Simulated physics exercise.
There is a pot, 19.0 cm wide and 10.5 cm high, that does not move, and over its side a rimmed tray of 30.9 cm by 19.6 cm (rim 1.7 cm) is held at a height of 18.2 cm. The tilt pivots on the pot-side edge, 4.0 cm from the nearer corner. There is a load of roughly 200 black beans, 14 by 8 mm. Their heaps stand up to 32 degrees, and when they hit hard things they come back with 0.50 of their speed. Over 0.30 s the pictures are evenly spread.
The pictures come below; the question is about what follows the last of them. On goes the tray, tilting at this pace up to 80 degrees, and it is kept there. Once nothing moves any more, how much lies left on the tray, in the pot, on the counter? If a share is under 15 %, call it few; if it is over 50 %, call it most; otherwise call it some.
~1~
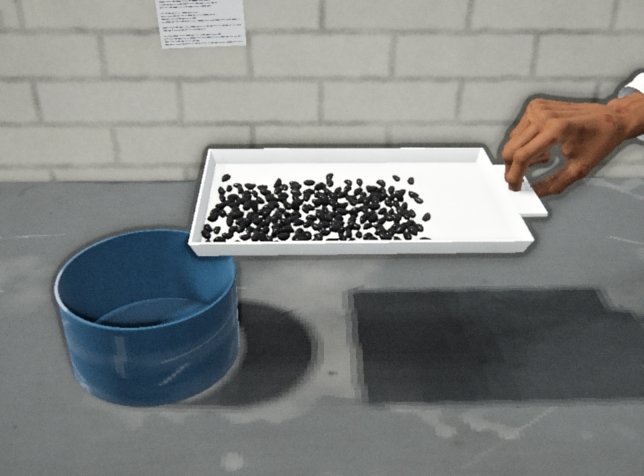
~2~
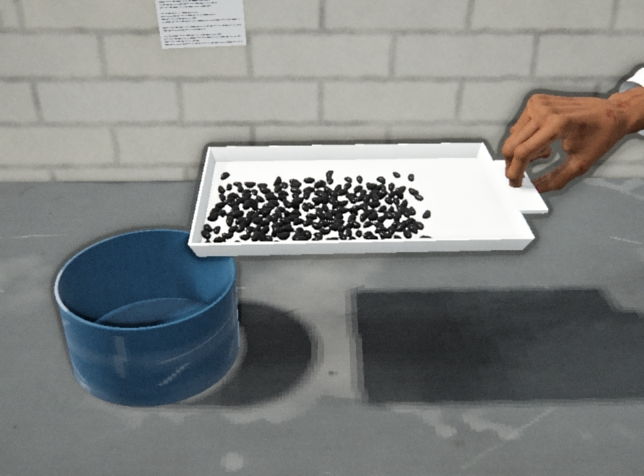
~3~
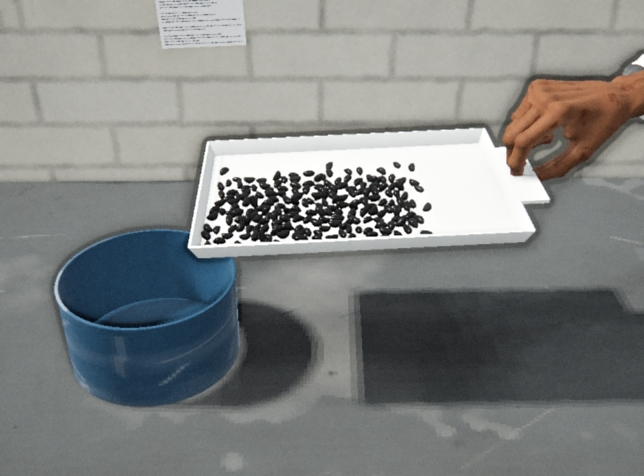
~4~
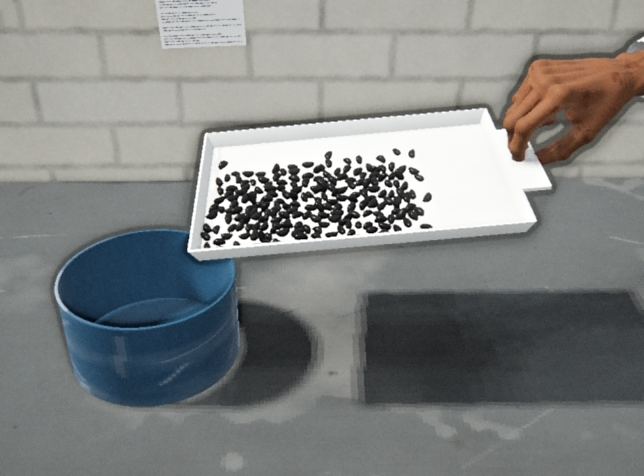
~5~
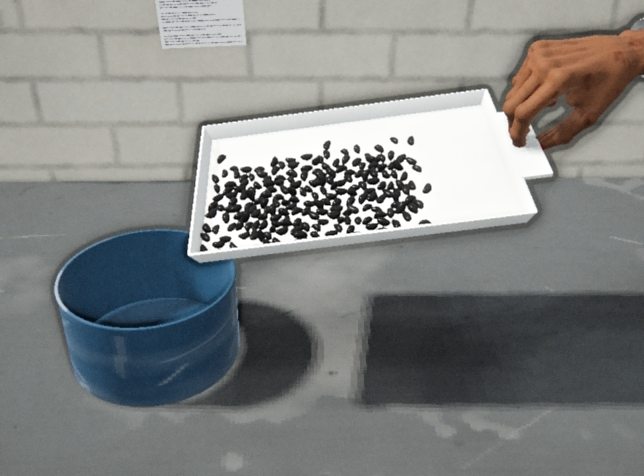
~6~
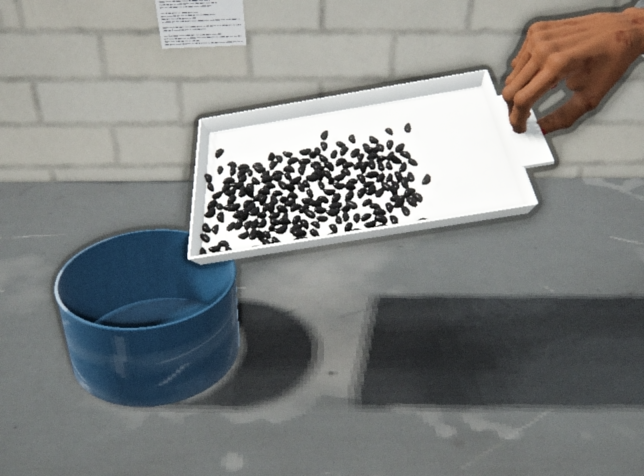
I would say left on the tray: Few, pot: Few, counter: Most.
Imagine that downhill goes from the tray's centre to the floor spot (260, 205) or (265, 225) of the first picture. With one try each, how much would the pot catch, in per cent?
About 90 per cent on the first try and 55 per cent on the second.
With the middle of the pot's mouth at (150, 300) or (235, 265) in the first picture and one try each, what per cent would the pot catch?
About 70 and 0 per cent.
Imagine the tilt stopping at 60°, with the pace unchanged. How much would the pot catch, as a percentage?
Pot share: About 10 per cent.
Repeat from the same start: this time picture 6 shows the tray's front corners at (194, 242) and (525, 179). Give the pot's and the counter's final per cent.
Per cent by place - pot 80, counter 20.
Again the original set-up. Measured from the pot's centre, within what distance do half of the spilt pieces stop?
Close to 16 cm, give or take.
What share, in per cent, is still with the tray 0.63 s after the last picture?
It works out to near 70 per cent of the load.
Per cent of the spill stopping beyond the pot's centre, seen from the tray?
Around 20 per cent, give or take.
Then, 0.38 s after the last picture, tilt 49 degrees; the tray holds 100 %, the pot 0 %.
Then, 0.63 s after the last picture, tilt 68 degrees; the tray holds 70 %, the pot 0 %.
Then, 0.99 s after the last picture, tilt 80 degrees; the tray holds 5 %, the pot 10 %.
In the end, tray 0 %, pot 10 %, counter 90 %.
